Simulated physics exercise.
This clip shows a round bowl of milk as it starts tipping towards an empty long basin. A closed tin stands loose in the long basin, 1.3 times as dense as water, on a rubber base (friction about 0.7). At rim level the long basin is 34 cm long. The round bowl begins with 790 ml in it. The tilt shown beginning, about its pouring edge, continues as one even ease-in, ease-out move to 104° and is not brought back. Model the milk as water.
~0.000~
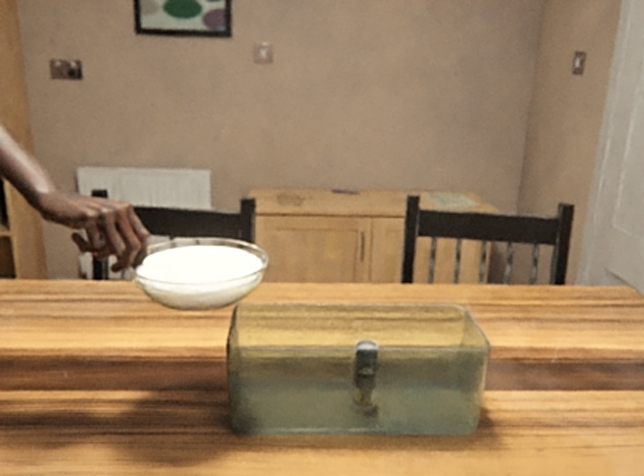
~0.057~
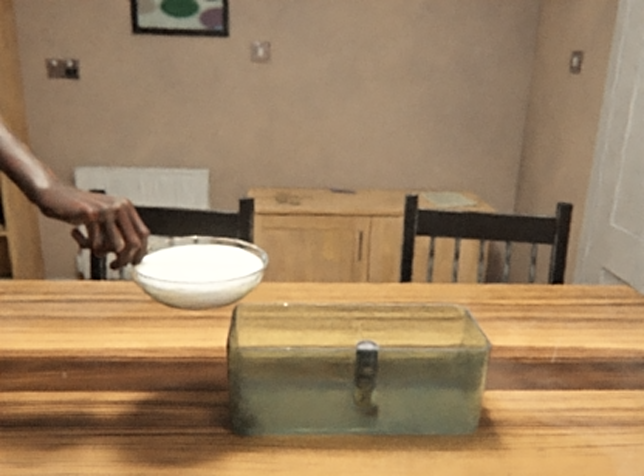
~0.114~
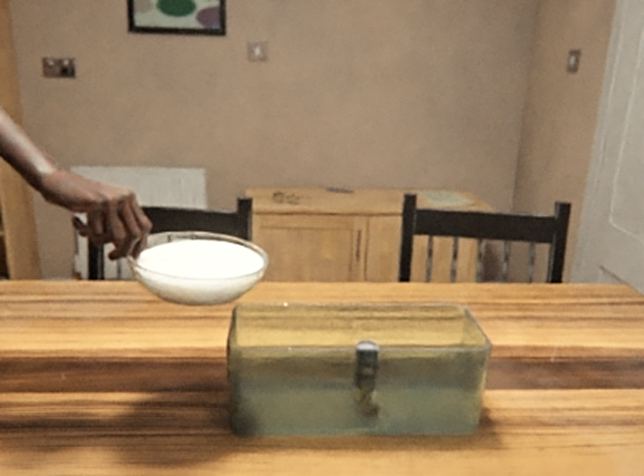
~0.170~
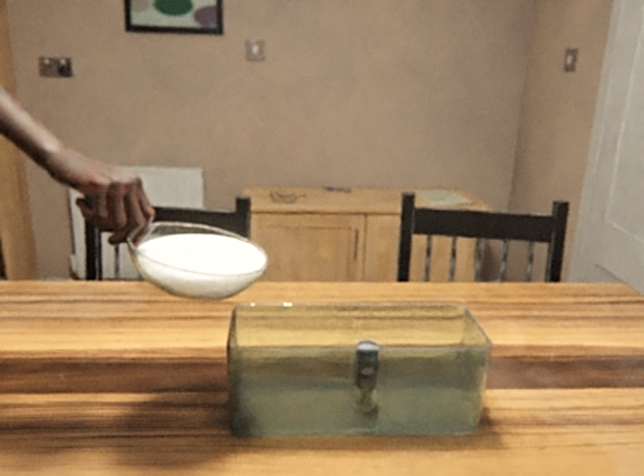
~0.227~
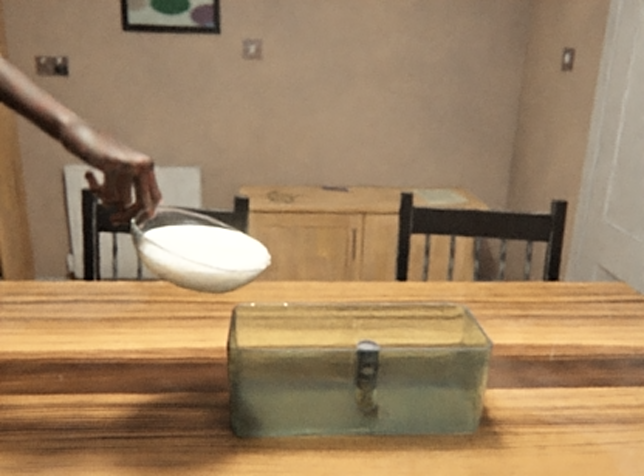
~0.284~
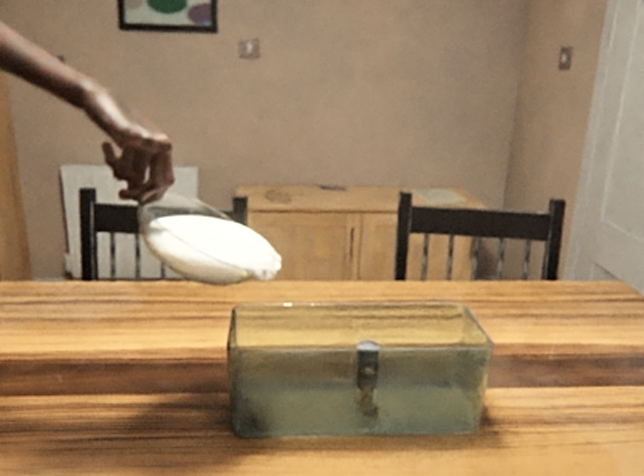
We see a hand at the left holding a round glass bowl of milk above a long glass basin with a small dark object inside, then tilting it steadily rightward as milk starts coming over the right rim.
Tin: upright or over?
Over.
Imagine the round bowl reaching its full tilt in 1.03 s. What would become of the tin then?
Result: Tin tipped over.
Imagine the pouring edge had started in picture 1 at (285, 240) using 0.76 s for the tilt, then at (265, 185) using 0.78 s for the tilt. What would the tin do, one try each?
The tin stays vertical the first time and stays vertical the second time.
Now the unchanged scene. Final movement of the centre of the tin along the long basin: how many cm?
Around 6.5 cm.
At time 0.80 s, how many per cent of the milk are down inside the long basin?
Around 94 in a hundred.
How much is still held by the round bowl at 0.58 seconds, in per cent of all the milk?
Some 6 % of it is still there.
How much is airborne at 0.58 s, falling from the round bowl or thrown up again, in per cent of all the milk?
About 54 per cent.
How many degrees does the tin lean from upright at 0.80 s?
I'd put it at close to 65 degrees off upright.
After 0.58 s the tilt is 88° and 6 per cent is still to pour; the tin stands where it began.
After 0.80 s the tilt is 104° and 0 per cent is still to pour; the tin lies on its side.
After 1.03 s the tilt is 104° and 0 per cent is still to pour; the tin lies on its side.
After 1.28 s the tilt is 104° and 0 per cent is still to pour; the tin lies on its side.
In the end the tin lies on its side.
